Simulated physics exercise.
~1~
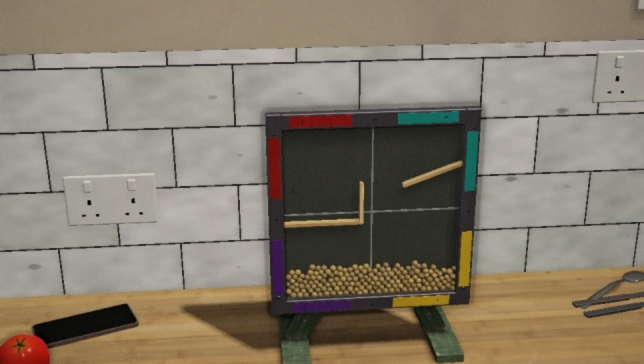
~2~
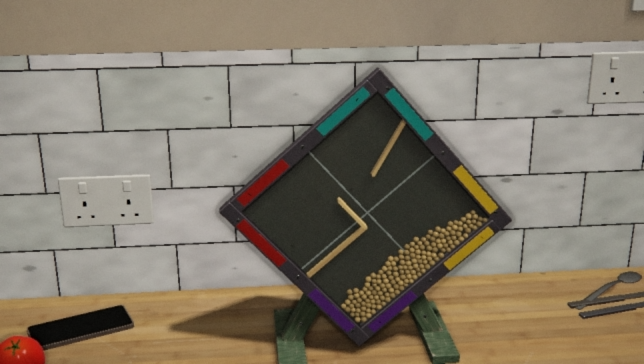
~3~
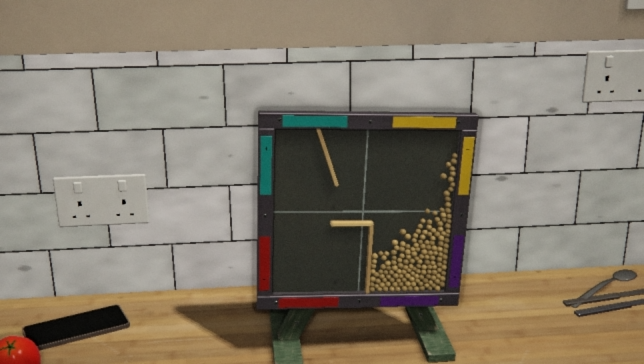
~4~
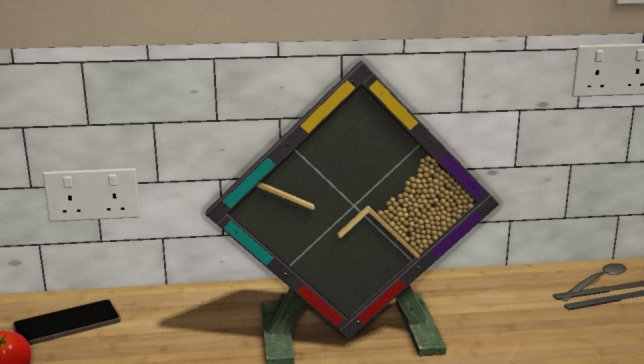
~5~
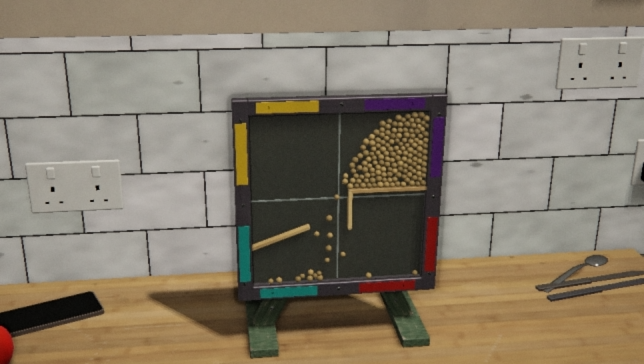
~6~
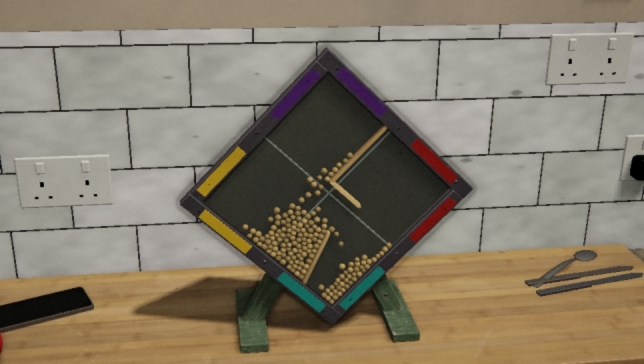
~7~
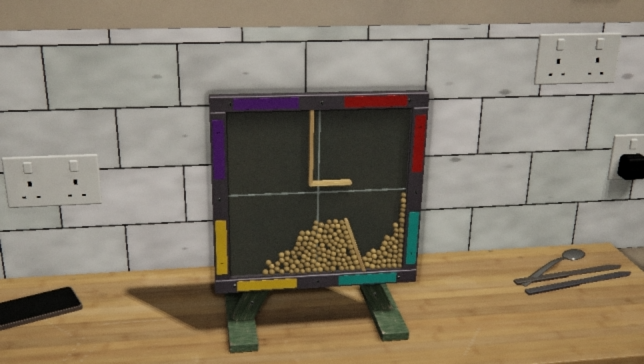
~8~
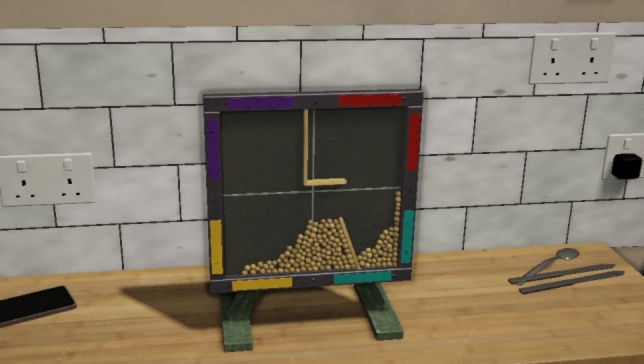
On a kitchen worktop, a square tilt maze turning anticlockwise in stages, chickpeas spilling over ledges and settling in the yellow and turquoise quarters.
